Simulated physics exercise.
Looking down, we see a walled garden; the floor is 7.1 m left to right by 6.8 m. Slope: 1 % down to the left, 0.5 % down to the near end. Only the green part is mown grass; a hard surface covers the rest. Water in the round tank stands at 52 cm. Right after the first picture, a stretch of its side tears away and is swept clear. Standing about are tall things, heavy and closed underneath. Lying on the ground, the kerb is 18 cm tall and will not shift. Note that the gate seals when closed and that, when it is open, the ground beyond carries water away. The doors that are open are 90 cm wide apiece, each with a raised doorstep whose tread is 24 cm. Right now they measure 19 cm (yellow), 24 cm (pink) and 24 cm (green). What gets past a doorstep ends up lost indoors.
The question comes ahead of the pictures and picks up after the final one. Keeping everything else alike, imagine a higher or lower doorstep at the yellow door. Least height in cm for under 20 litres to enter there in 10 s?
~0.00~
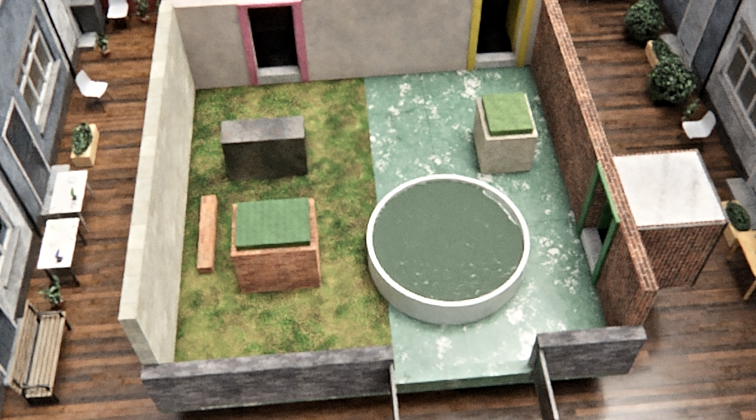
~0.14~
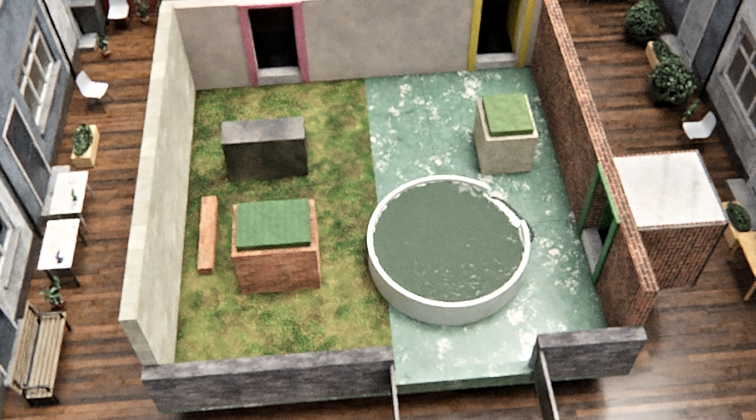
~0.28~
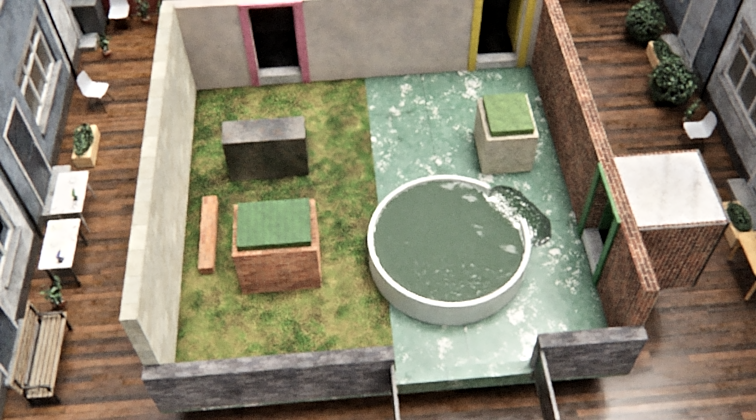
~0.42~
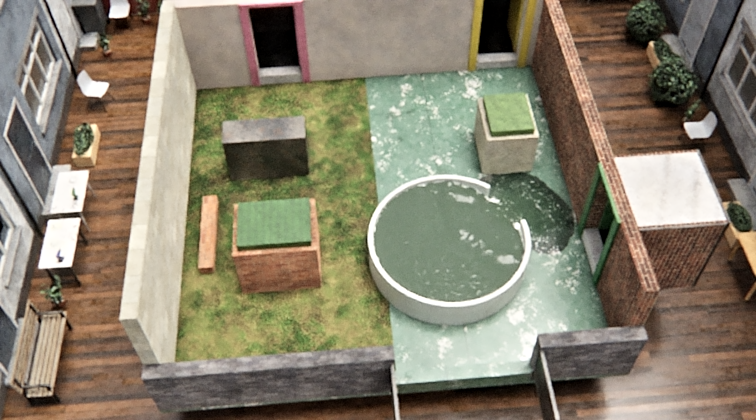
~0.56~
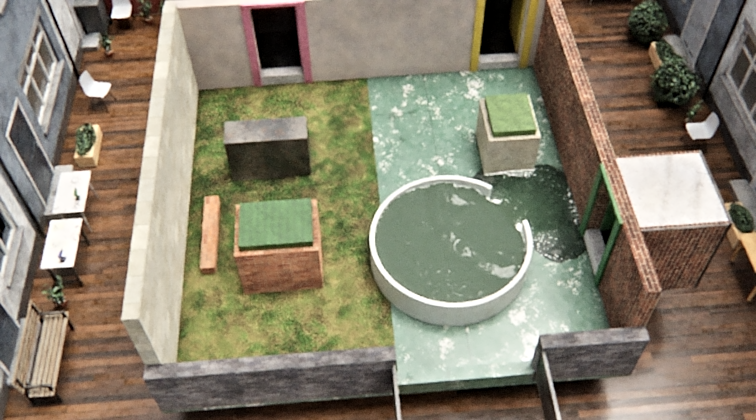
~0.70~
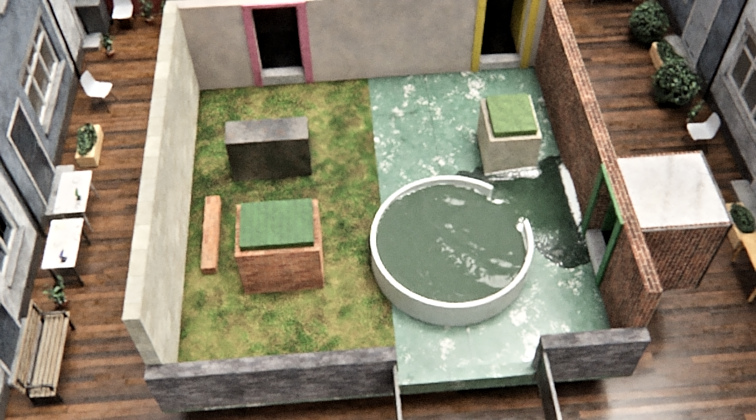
Roughly 16 cm.
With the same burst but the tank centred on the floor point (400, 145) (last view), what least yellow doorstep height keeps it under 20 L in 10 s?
Then close to 26 cm.
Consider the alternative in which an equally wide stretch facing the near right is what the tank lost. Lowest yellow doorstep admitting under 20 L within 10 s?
Then the minimum is about 7.5 cm.
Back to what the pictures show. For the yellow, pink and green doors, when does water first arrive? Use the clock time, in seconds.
It reaches yellow at 2.0 s, pink at 5.5 s, and green at 0.8 s.
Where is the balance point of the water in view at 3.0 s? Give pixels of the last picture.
The centre of all the water is around (480, 231).
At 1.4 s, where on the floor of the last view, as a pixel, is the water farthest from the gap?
Close to pixel (541, 100).
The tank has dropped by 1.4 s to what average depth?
Average depth: Approx. 42 cm.
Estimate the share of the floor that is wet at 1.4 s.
Close to 10 per cent is wet.
After 1.4 s water covers 10 % of the floor, deepest (36 cm) near (555, 182); it has not reached the yellow door.
After 3.0 s water covers 25 % of the floor, deepest (28 cm) near (562, 204); 19 cm at the yellow door, 1 litre in over its 19 cm doorstep.
After 10.0 s water covers 90 % of the floor, deepest (12 cm) near (516, 177); 8 cm at the yellow door, 7 litres in over its 19 cm doorstep.
At the yellow door as built, the water arrived by 2.0 s and peaked near 19 cm at 3.2 s.
With a doorstep of 13.5 cm, 42 litres would have come in within the 10 s; with 18 cm, 10 litres. So under 20 litres takes about 16 cm.
